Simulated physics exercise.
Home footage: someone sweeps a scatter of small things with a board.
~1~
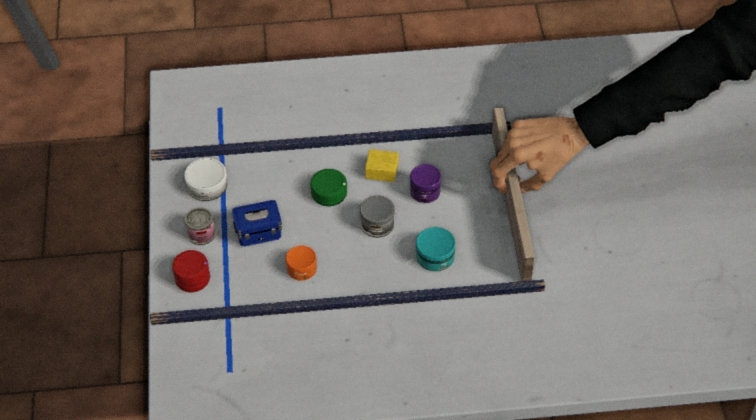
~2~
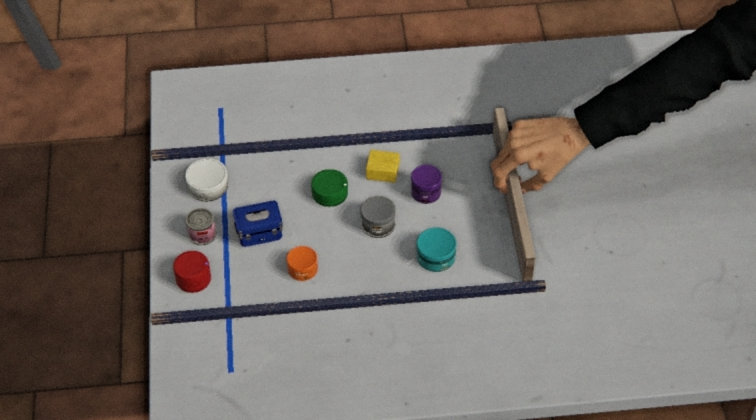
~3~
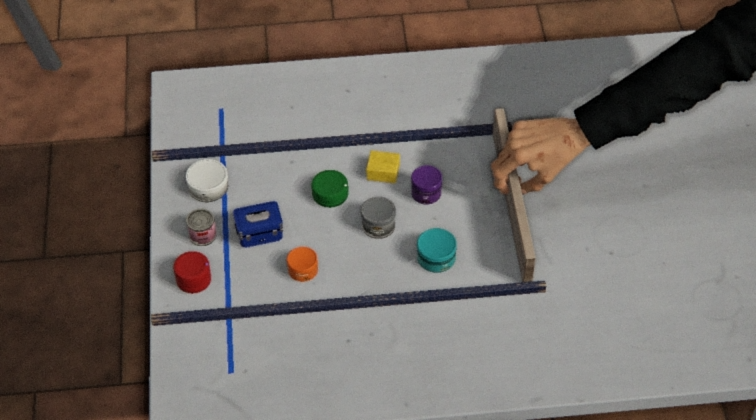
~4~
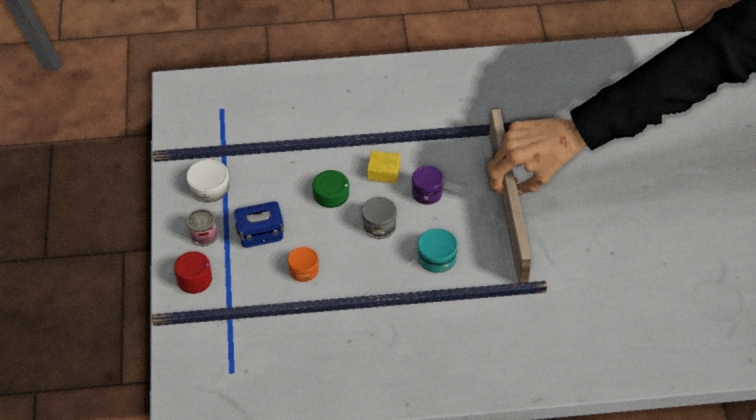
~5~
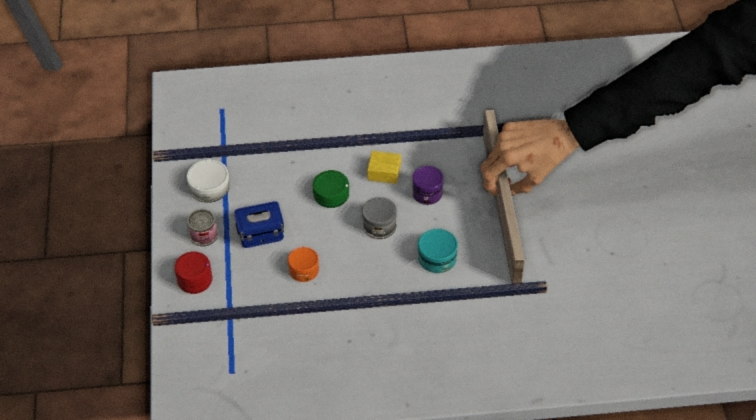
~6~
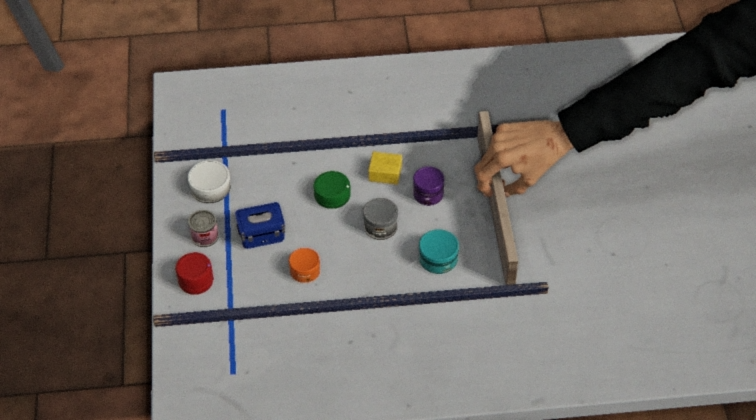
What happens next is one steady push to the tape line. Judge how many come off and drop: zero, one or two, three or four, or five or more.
Pretty sure the pieces that leave the surface number one or two this time.
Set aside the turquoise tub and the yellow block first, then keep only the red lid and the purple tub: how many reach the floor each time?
First 1, then 1.
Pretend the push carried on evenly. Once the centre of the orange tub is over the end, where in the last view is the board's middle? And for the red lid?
Orange tub: (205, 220); red lid: (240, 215).
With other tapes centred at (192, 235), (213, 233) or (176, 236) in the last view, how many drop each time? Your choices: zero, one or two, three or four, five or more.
At least five; one or two; five or over.
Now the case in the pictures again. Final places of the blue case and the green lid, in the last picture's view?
First: About (171, 228); second: About (179, 206).
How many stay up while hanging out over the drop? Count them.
1, I think.
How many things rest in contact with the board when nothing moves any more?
That number would be 4.
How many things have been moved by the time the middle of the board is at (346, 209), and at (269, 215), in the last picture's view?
One spot: 6. Other spot: 10.
A little later, none off yet; red lid at rest near (195, 273); pink tin at rest near (204, 229); white pot at rest near (210, 182).
When it is over, the number that fall off is one or two; down, pink tin and red lid.
